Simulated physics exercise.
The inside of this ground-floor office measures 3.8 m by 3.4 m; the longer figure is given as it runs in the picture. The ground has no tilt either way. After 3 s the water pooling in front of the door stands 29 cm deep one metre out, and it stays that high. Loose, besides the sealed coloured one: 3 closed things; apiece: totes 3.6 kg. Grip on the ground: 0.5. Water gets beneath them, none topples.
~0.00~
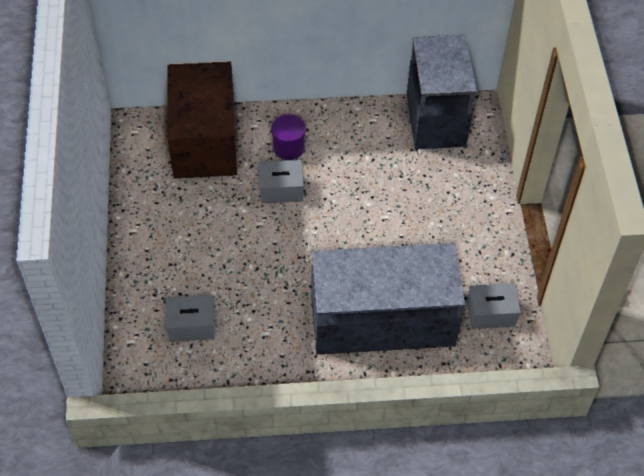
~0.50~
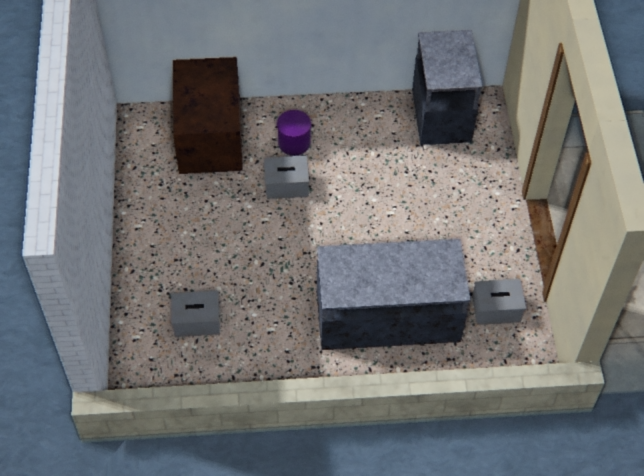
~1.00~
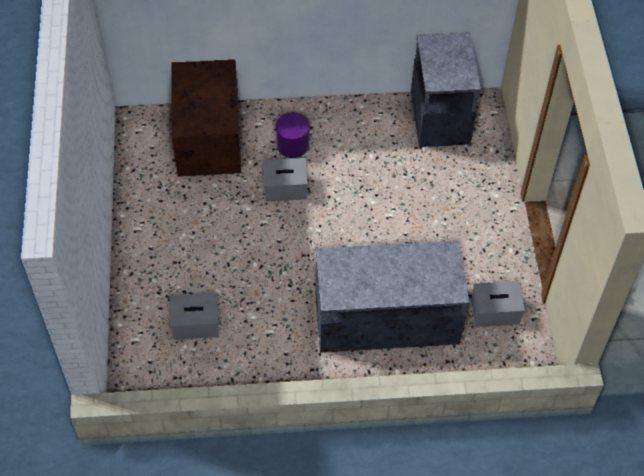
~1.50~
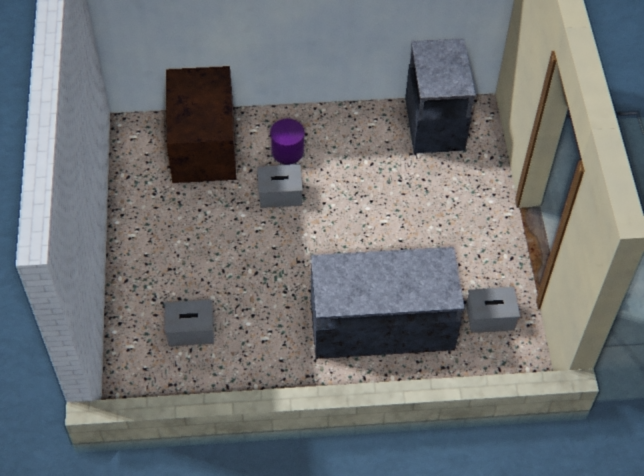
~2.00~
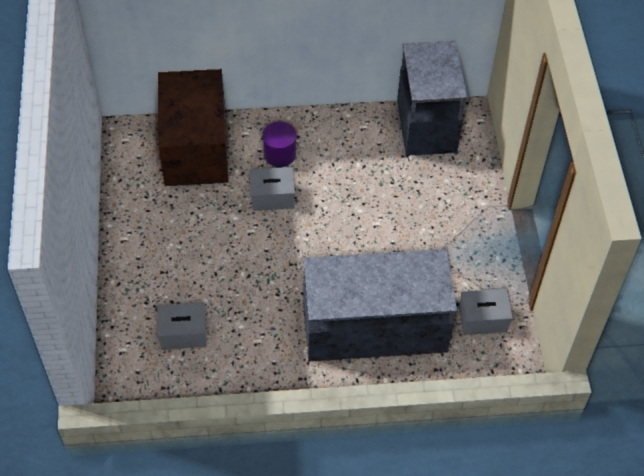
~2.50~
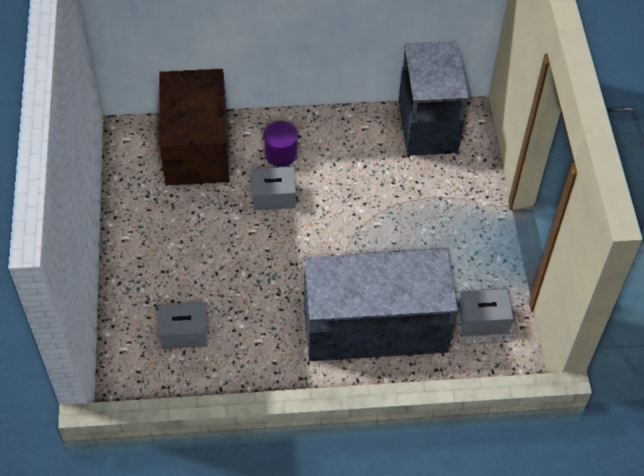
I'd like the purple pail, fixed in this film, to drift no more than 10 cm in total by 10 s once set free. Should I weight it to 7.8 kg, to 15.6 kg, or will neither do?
Go for 15.6 kg.
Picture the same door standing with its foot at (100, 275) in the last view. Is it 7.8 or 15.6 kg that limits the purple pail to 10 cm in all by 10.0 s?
That way, only the big mass suffices.
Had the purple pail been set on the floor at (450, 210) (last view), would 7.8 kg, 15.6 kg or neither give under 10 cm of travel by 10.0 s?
The answer: No weight will do.
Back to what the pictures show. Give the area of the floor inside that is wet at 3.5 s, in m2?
Roughly 5.5 m2 of it is wet.
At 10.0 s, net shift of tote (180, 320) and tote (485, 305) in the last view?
They sit 30 cm and 20 cm away, in the order given.
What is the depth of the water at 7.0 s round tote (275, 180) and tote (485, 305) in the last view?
Some 16 cm at the first, some 10 cm at the second.
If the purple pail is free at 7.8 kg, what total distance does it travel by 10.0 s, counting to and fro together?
Close to 250 centimetres all told.
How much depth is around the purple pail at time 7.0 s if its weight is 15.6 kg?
Something like 13 centimetres.
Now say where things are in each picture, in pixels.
The first frame shows the purple pail at (289, 128), on the bottom; 0.0 m2 under water; 0 of 4 have shifted.
The second frame shows the purple pail at (294, 123), on the bottom; water covers 0.0 m2; 0 of 4 have shifted.
The third frame shows the purple pail at (293, 126), on the bottom; water covers 0.0 m2; 0 of 4 have shifted.
The fourth frame shows the purple pail at (287, 132) rests on the ground; 0.0 m2 under water; 0 of 4 have shifted.
The fifth frame shows the purple pail at (279, 135) rests on the ground; water covers 0.4 m2; 0 of 4 have shifted.
The sixth frame shows the purple pail at (281, 134), on the bottom; 1.5 m2 under water; 0 of 4 have shifted.
After 3.5 s the purple pail would be 0 cm from its start with 7.8 kg and 0 cm from its start with 15.6 kg; 2 cm of water round it then.
After 4.5 s the purple pail would be 15 cm from its start with 7.8 kg and 0 cm from its start with 15.6 kg; 6 cm of water round it then.
After 7.0 s the purple pail would be 34 cm from its start with 7.8 kg and 0 cm from its start with 15.6 kg; 13 cm of water round it then.
After 10.0 s the purple pail would be 98 cm from its start with 7.8 kg and 0 cm from its start with 15.6 kg; 13 cm of water round it then.
